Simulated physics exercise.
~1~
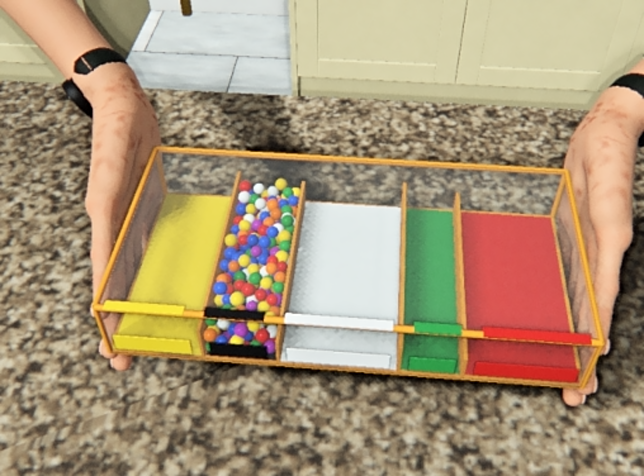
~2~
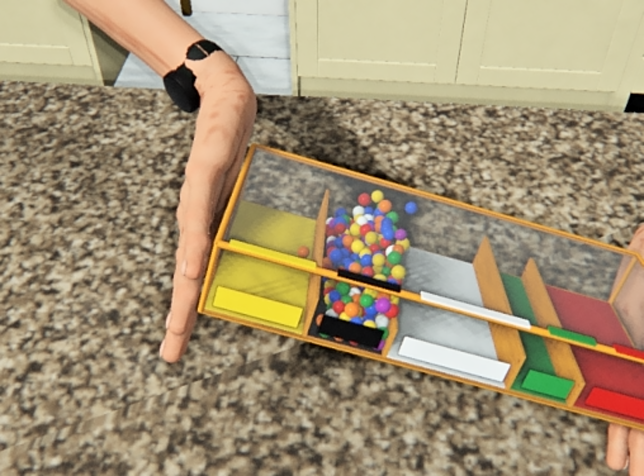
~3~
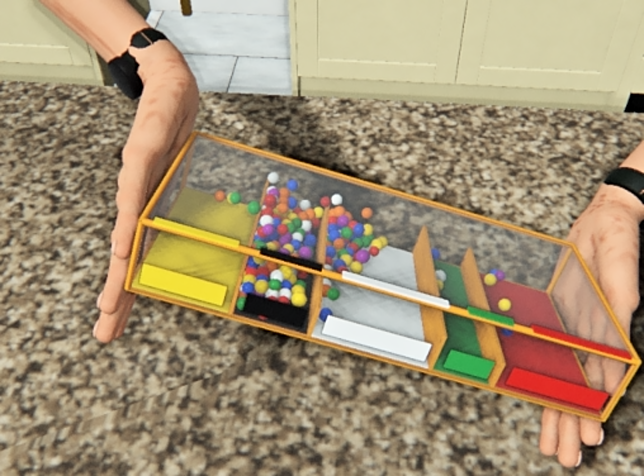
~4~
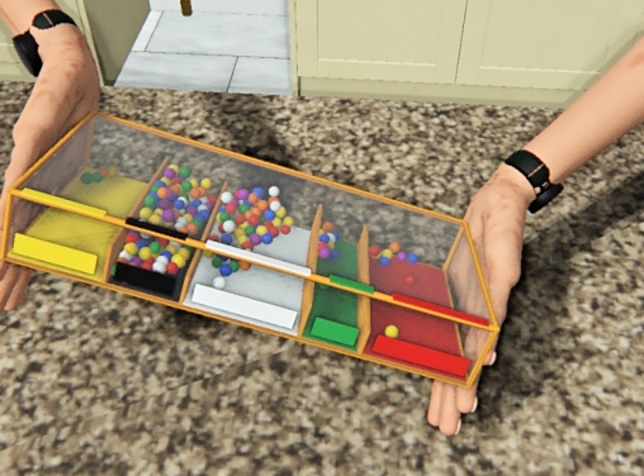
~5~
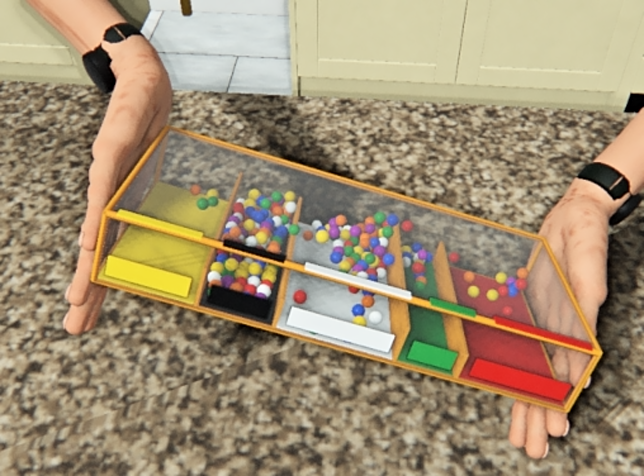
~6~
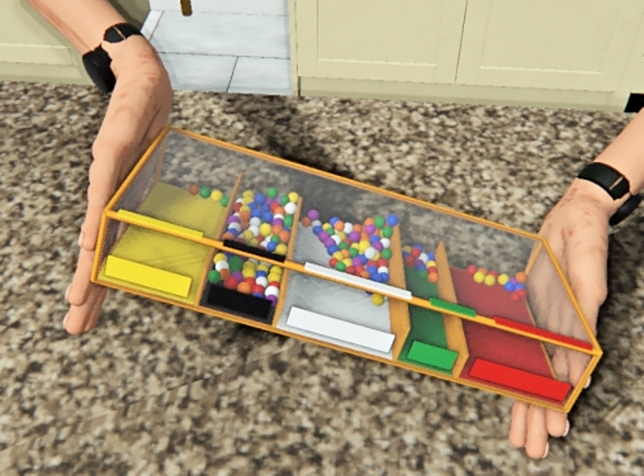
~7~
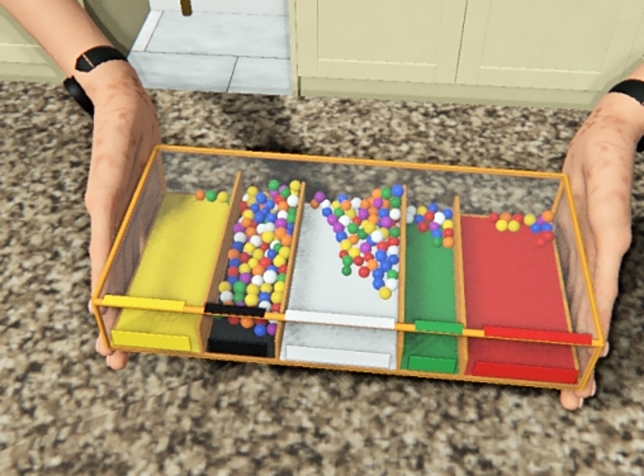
Above a speckled kitchen counter, two hands held a clear-lidded box of colorful beads packed in its black section, tilted it down to the right and shook it sideways, then leveled it, leaving most beads in the black and white sections and a few elsewhere.
